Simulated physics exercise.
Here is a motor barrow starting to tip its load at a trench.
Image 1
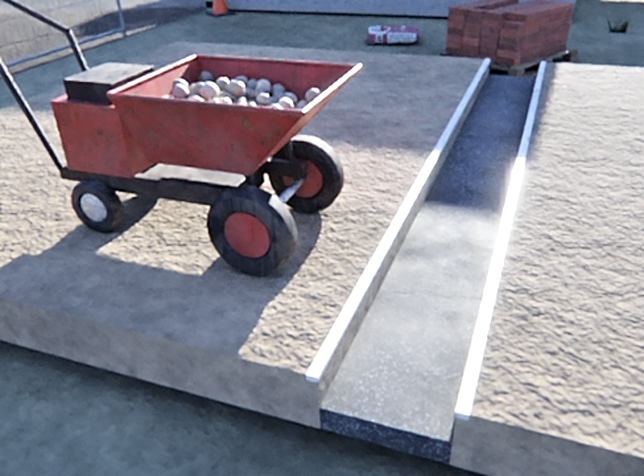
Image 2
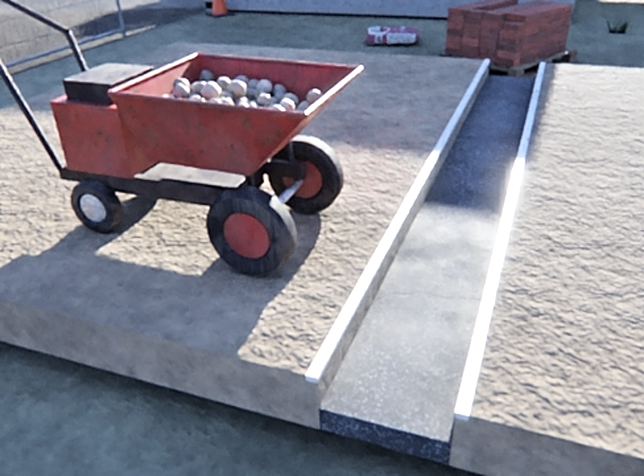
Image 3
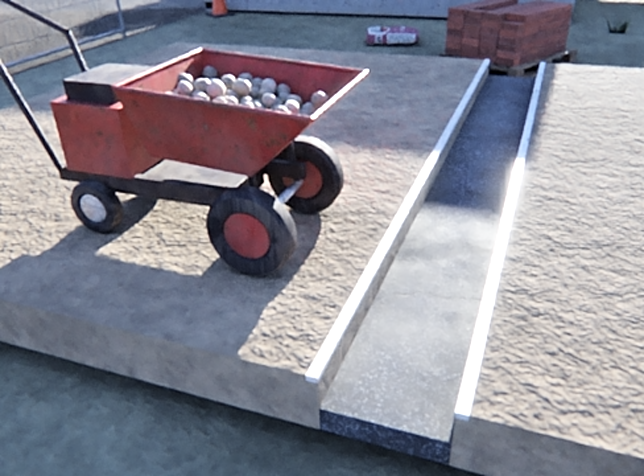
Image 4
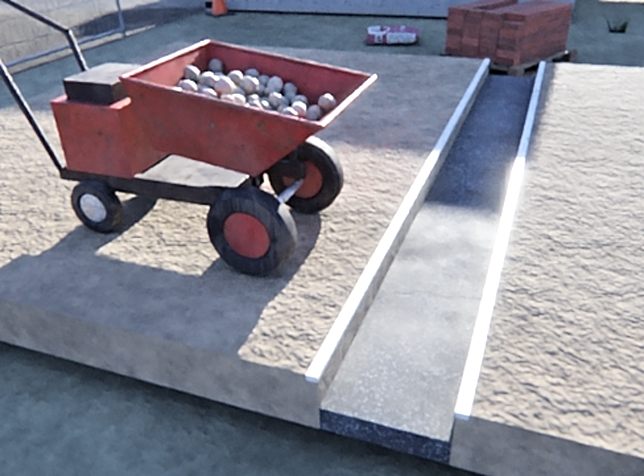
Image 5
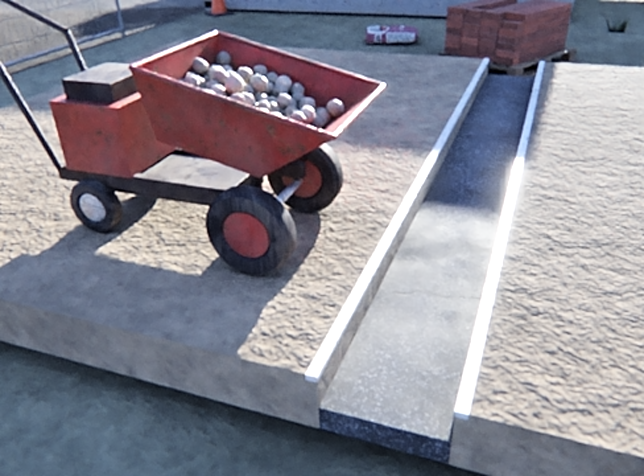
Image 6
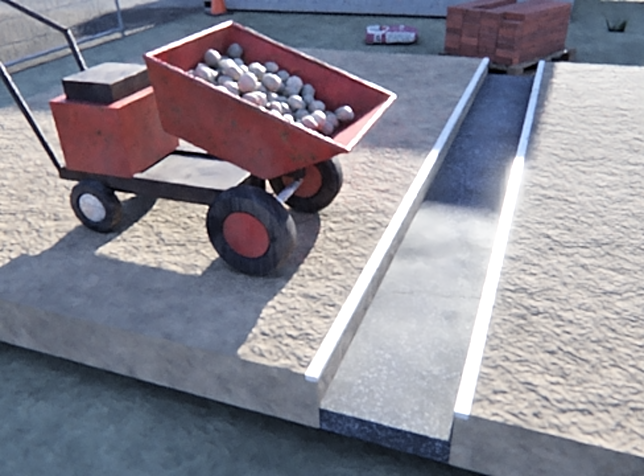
On a sandy, rough-surfaced yard beside a shallow, dark trench with pale edges, a red motor barrow stands with its skip level and full of river pebbles. The skip's rear lifts, slightly at first, then clearly, tilting its lip down toward the right while the wheels stay still.
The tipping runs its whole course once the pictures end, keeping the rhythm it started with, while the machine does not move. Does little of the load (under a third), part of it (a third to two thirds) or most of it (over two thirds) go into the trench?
Most of it goes into the trench.
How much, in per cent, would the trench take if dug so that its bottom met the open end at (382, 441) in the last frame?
Something close to 100 per cent.
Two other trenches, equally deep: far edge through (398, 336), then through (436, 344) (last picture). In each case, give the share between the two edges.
About 20 %, then 60 %.
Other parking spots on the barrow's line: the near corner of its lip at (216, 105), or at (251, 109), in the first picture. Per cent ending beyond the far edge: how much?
About 0 % and 0 %.
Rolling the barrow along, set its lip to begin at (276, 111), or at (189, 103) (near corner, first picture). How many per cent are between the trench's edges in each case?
About 80 %, then 30 %.
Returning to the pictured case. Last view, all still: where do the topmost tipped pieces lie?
Around (448, 265).
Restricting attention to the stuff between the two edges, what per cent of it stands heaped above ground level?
Around 15 in a hundred.
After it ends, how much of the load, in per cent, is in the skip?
Something like 15 in every hundred.
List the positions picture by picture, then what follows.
In the first picture, lip of the skip (302, 114), level; top of the load (224, 100), river pebbles; first edge of the trench (340, 324); far edge (476, 353), the trench over half as wide as the skip, and shallow for its width.
In the second picture, lip of the skip (304, 116), level; top of the load (214, 99).
In the third picture, lip of the skip (311, 120), tipped barely; top of the load (218, 96).
In the fourth picture, lip of the skip (321, 127), tipped a little; top of the load (211, 82).
In the fifth picture, lip of the skip (333, 137), tipped a little; top of the load (217, 77).
In the sixth picture, lip of the skip (346, 151), tipped clearly; top of the load (217, 76); first edge of the trench (340, 324); far edge (475, 353).
Just after the last frame, skip tipped steeply; every one in the skip.
A moment on, skip tipped right over; roughly two thirds in the skip; roughly a third in or heaped over the trench; just a few falling.
Further on, skip tipped right over; roughly a quarter in the skip; the larger part in or heaped over the trench; just a few beyond it.
When it is over, skip tipped right over; about a tenth in the skip; the larger part in or heaped over the trench; just a few beyond it.
